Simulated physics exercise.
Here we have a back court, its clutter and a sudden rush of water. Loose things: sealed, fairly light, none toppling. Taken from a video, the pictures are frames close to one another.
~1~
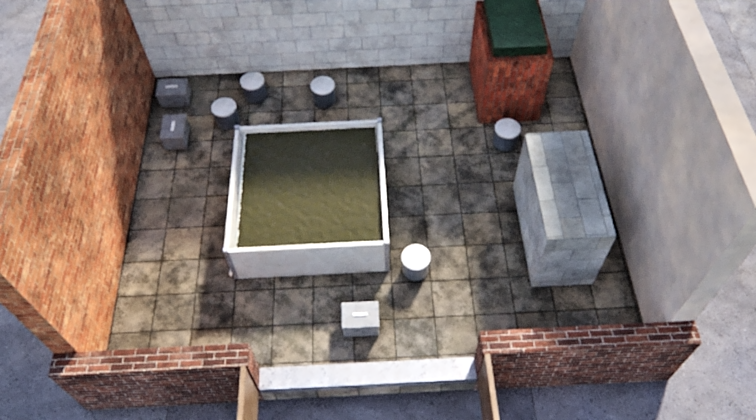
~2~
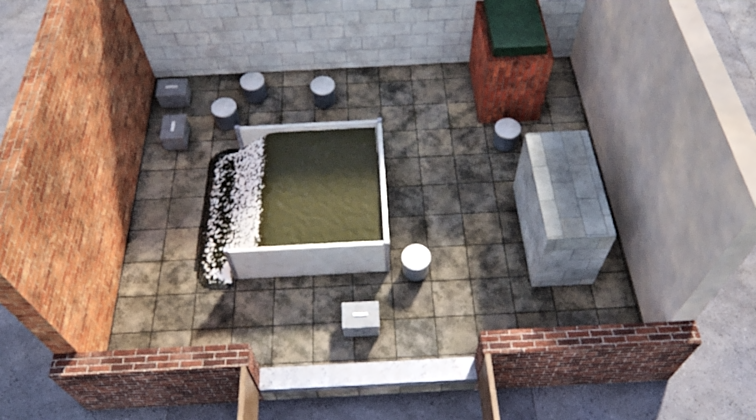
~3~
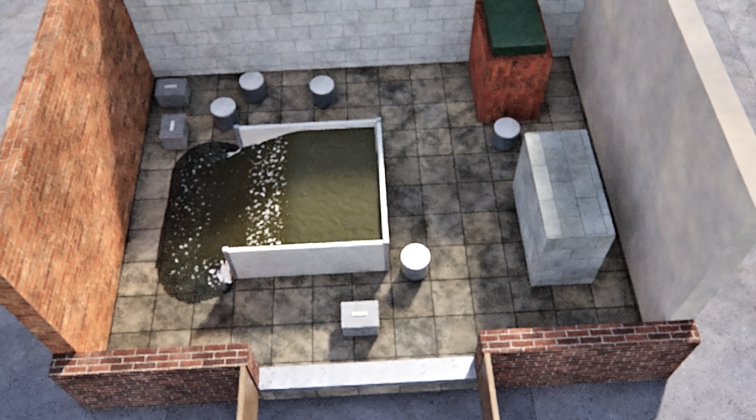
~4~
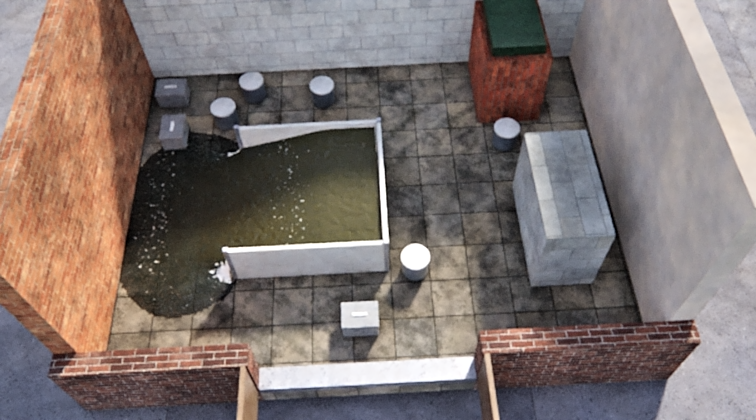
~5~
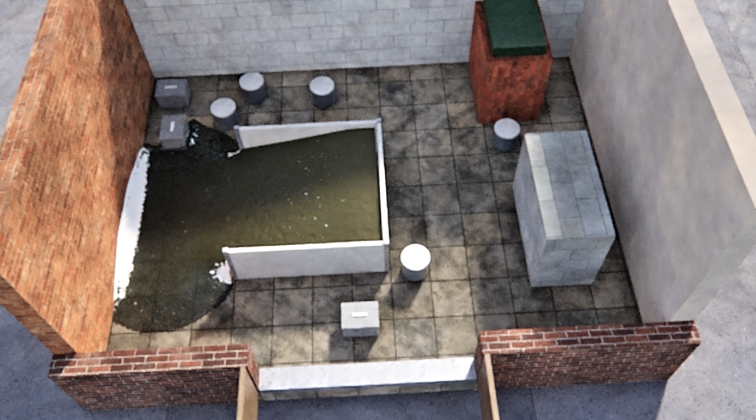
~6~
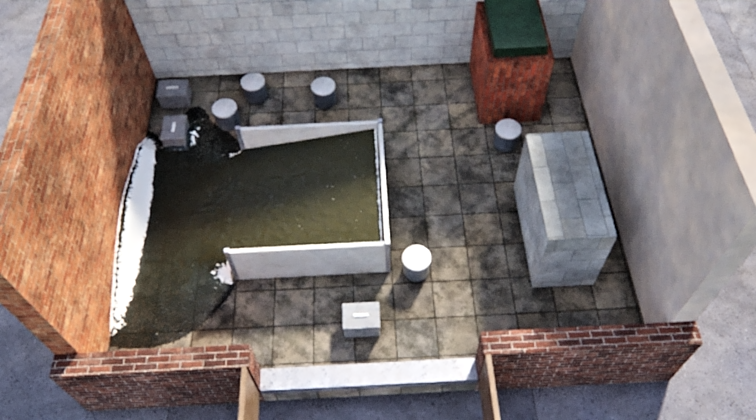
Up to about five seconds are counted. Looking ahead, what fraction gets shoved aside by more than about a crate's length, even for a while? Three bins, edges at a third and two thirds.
Portion: No less than two thirds.
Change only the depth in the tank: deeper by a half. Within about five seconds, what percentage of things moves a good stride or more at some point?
Share: Close to 100 %.
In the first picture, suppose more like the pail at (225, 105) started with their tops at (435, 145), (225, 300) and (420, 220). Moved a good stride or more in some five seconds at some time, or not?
In order: Hardly budges, shoved clear, then hardly budges.
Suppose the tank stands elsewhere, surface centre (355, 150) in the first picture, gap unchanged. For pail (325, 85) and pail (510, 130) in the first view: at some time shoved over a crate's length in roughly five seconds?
Made the full stretch, then stopped short.
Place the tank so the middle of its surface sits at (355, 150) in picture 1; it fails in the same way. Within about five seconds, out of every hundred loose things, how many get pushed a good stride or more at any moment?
My guess is about 90 percent of them.
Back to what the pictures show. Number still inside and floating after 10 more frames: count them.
Count: 2.
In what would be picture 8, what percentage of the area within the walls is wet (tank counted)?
30 in a hundred, roughly.
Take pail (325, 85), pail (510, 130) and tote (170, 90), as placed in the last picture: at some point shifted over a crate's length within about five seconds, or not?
Goes that far, short of that, goes that far.
A moment on, 0 of 8 are well off their spots; 0 afloat.
Next, 2 of 8 are well off their spots; 2 afloat.
Later, 7 of 8 are well off their spots; 2 afloat.
In the end, 7 of 8 are well off their spots, and 7 have been at some point; 3 afloat.
